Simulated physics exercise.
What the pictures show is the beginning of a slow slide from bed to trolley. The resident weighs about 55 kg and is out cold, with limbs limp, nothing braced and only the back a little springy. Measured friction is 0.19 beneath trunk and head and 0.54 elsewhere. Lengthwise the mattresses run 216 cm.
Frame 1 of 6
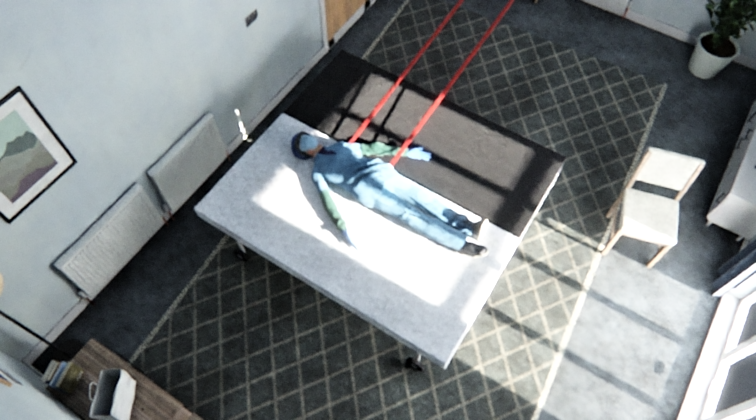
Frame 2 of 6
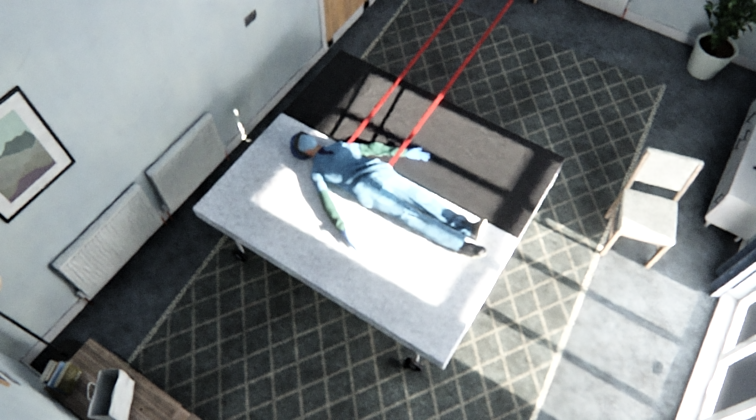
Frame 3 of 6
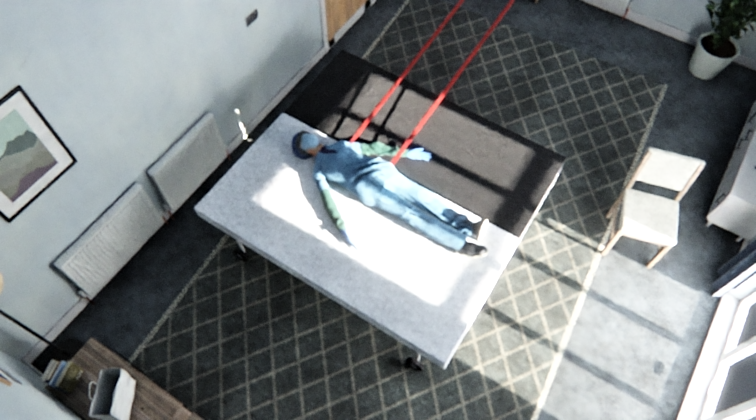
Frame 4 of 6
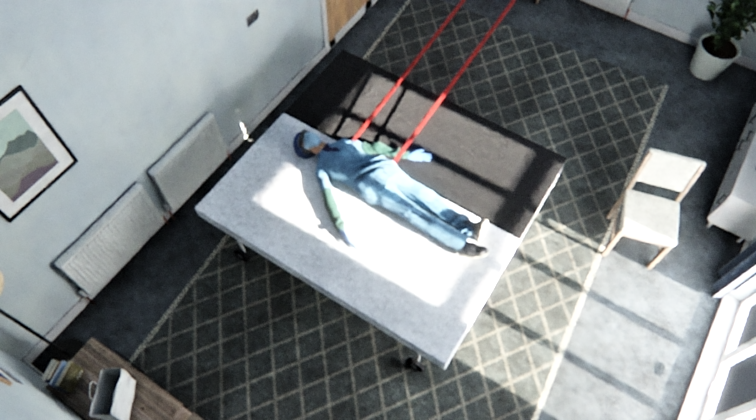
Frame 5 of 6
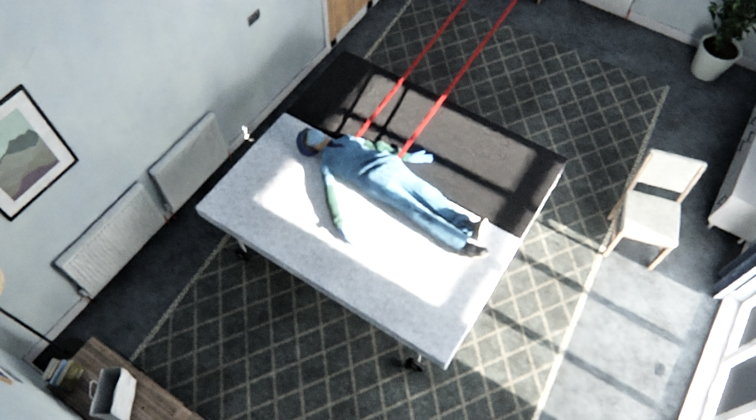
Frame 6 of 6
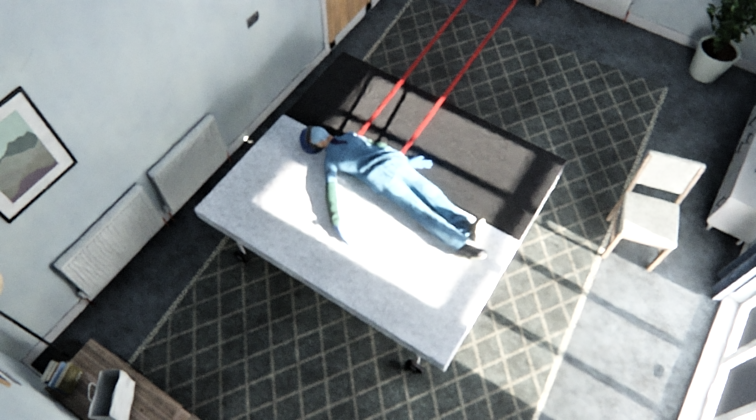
In a carpeted room, a limp figure in blue lying on a pale bed, then shifting slightly as two red straps draw.
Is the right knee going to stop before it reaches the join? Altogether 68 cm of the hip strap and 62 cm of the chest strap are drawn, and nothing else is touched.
I expect it to go clear of the join.
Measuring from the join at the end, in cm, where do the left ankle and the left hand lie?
Left ankle 20 past, left hand 60 past.
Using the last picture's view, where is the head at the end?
(347, 101).
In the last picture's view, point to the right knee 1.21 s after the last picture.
In pixels of the last picture, somewhere around (433, 177).
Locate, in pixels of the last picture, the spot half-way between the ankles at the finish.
Roughly at (468, 207).
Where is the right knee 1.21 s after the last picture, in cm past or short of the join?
Around 8 cm over the mark.
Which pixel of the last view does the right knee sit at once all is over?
I'd put it somewhere close to (433, 176).
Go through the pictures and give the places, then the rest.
The first picture shows right knee (414, 217), right hand (350, 241); hip strap drawn 0 cm.
The second picture shows right knee (413, 218), right hand (349, 241); hip strap drawn 0 cm.
The third picture shows right knee (415, 217), right hand (349, 240); hip strap drawn 2 cm.
The fourth picture shows right knee (416, 216), right hand (348, 240); hip strap drawn 5 cm.
The fifth picture shows right knee (419, 214), right hand (346, 238); hip strap drawn 10 cm.
The sixth picture shows right knee (420, 212), right hand (341, 236); hip strap drawn 16 cm.
Then, 0.21 s after the last picture the right knee is 19 cm short of the join, near (423, 206) in the last picture's view.
Then, 0.71 s after the last picture the right knee is 2 cm short of the join, near (429, 187) in the last picture's view.
Then, 1.21 s after the last picture the right knee is 8 cm past the join, near (433, 177) in the last picture's view.
At rest, head crosses the join; left hand crosses the join; right hand stops short of the join; left ankle crosses the join; right ankle stops short of the join; right knee crosses the join.
